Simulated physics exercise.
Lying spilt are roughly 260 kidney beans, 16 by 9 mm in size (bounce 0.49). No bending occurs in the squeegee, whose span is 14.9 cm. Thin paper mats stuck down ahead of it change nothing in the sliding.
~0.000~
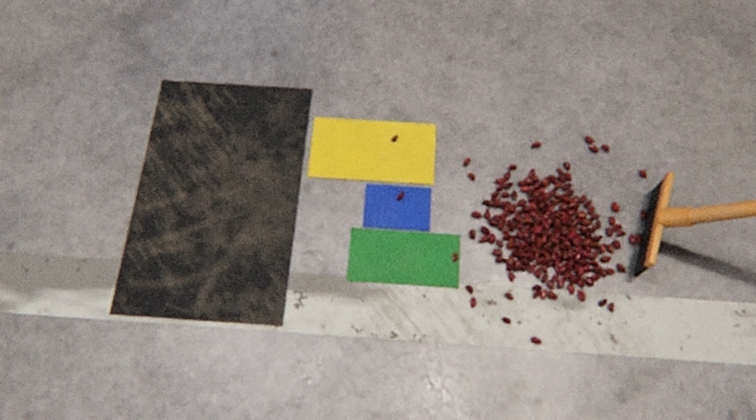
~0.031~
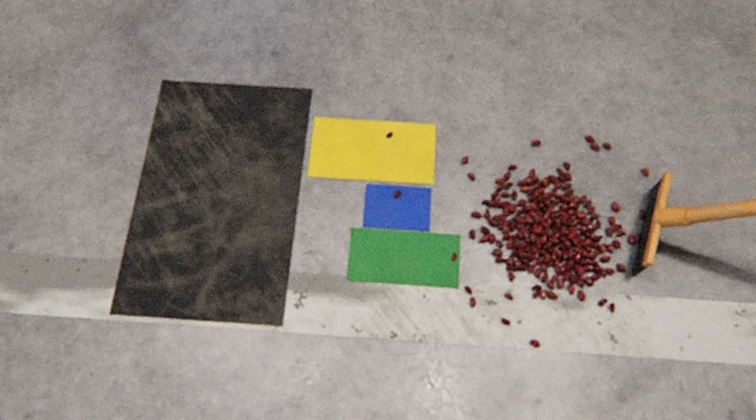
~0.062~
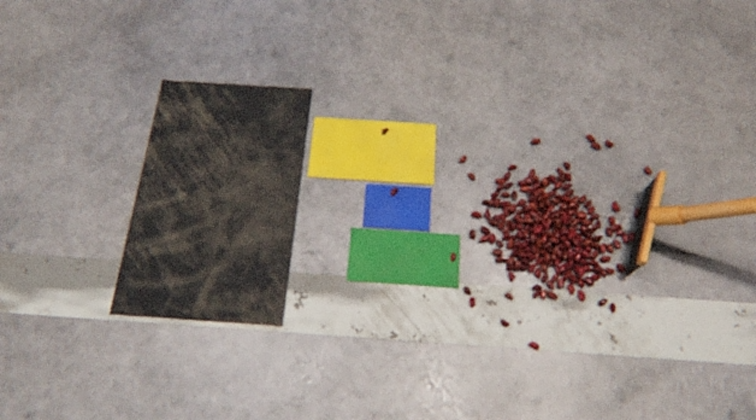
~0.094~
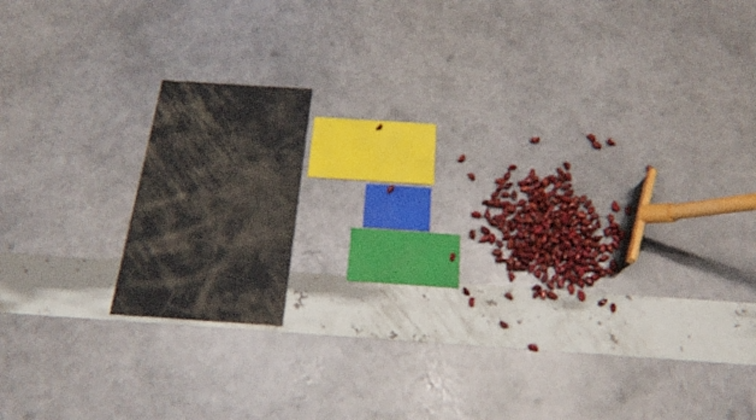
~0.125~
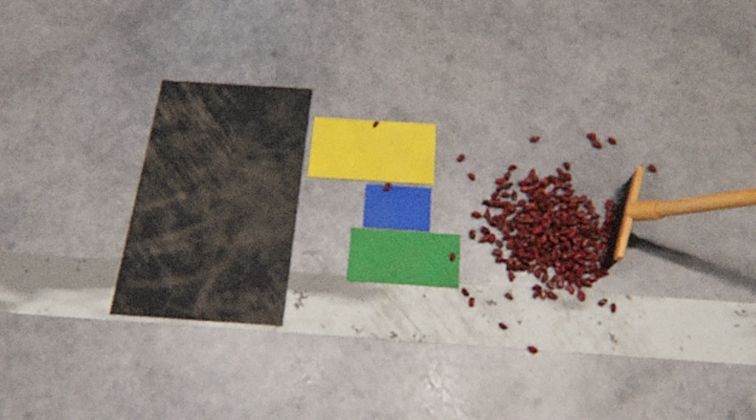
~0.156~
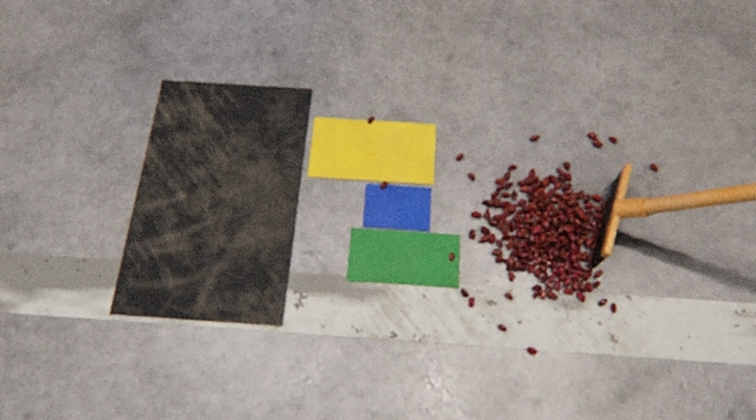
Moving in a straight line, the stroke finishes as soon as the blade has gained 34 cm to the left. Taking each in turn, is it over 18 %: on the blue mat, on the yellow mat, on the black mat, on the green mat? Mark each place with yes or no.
For blue mat: No. For yellow mat: Yes. For black mat: No. For green mat: No.
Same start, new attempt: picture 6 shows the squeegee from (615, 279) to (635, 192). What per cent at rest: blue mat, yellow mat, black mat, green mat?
The blue mat ends with 0 per cent, the yellow mat with 0, the black mat with 0 and the green mat with 15.
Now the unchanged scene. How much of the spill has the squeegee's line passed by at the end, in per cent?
About 45 per cent.
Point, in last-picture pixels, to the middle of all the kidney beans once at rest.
I'd say close to (412, 197) in the last picture.
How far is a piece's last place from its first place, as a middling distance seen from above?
Around 22 centimetres.
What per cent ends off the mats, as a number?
I'd put it near 55 per cent.
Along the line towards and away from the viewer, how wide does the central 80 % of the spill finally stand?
28 cm.
Then, at 0.41 s, squeegee 21 cm from its start, spill 25 cm wide; off the mats 100 %.
Then, at 0.67 s, squeegee 34 cm from its start, spill 29 cm wide; green mat 10 %, blue mat 20 %, yellow mat 25 %, off the mats 45 %.
Then, at 0.89 s, squeegee 34 cm from its start, spill 31 cm wide; green mat 5 %, blue mat 15 %, yellow mat 25 %, off the mats 55 %.
At rest (2.6 s), green mat 5 %, blue mat 15 %, yellow mat 25 %, black mat 5 %, off the mats 55 %.
